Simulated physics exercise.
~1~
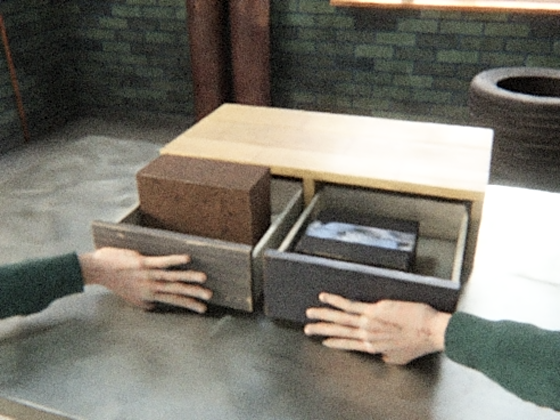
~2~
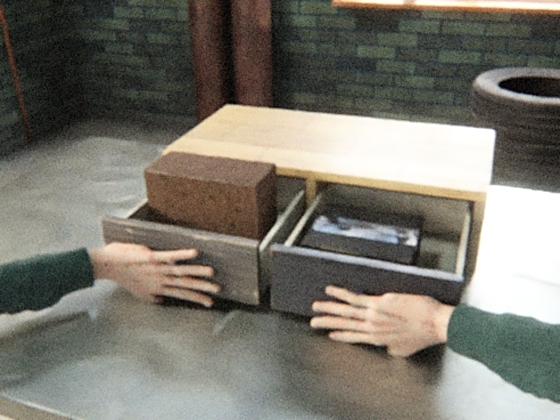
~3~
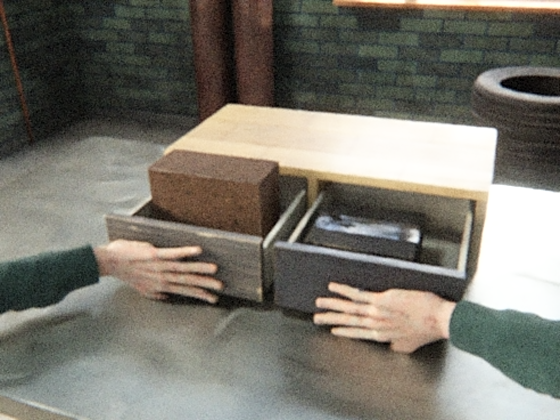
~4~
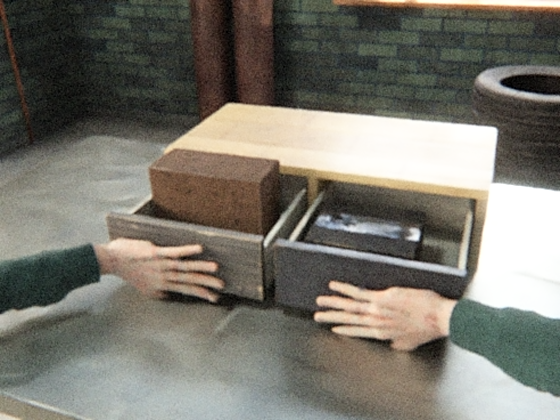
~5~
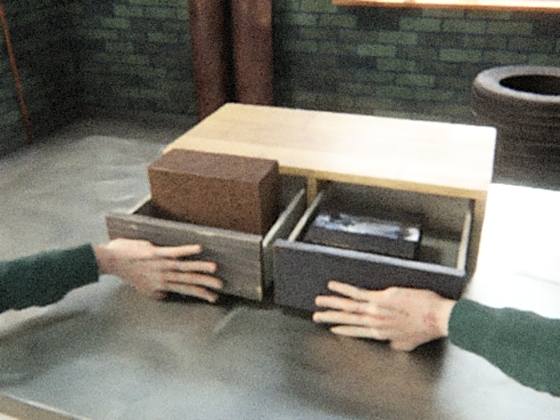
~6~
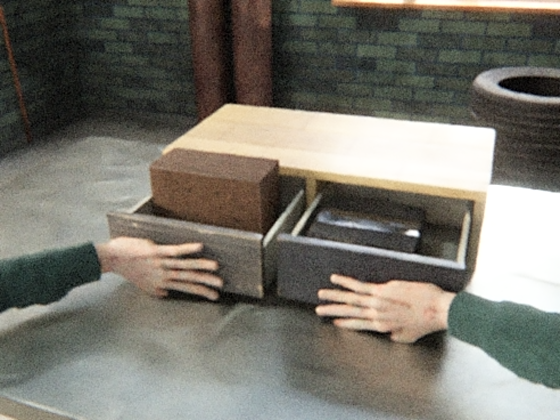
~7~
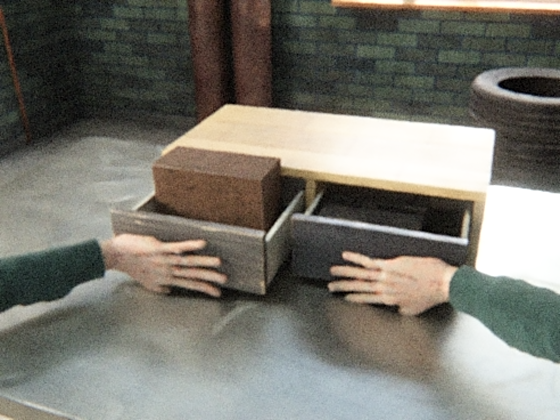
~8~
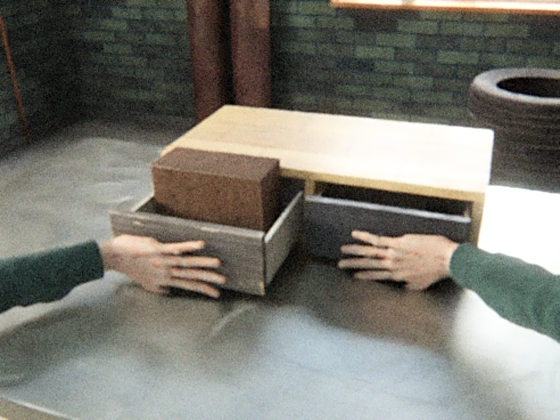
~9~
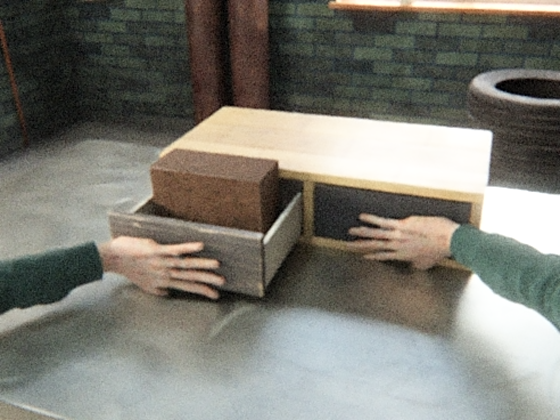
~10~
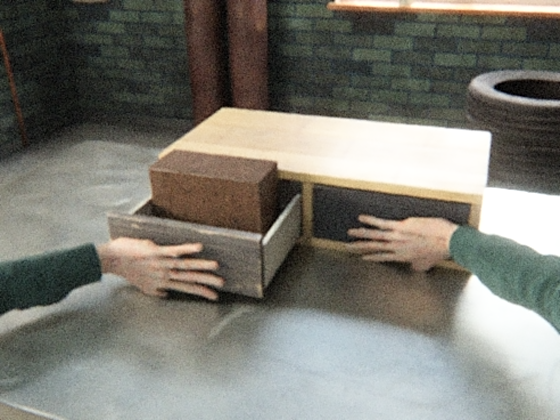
To begin with, a low wooden cabinet sits on a grey surface with both drawers open, a brown brick standing upright in the left one and a flat black box lying in the right one. Two hands in green sleeves rest against the drawer fronts and push both slightly inward. The left drawer then stops, still well open, with the tall brick rising above its sides. After a pause, the right hand pushes its drawer farther in, and the black box slides out of sight. Finally, the right drawer sits fully shut while the left stays open, a hand still against each.
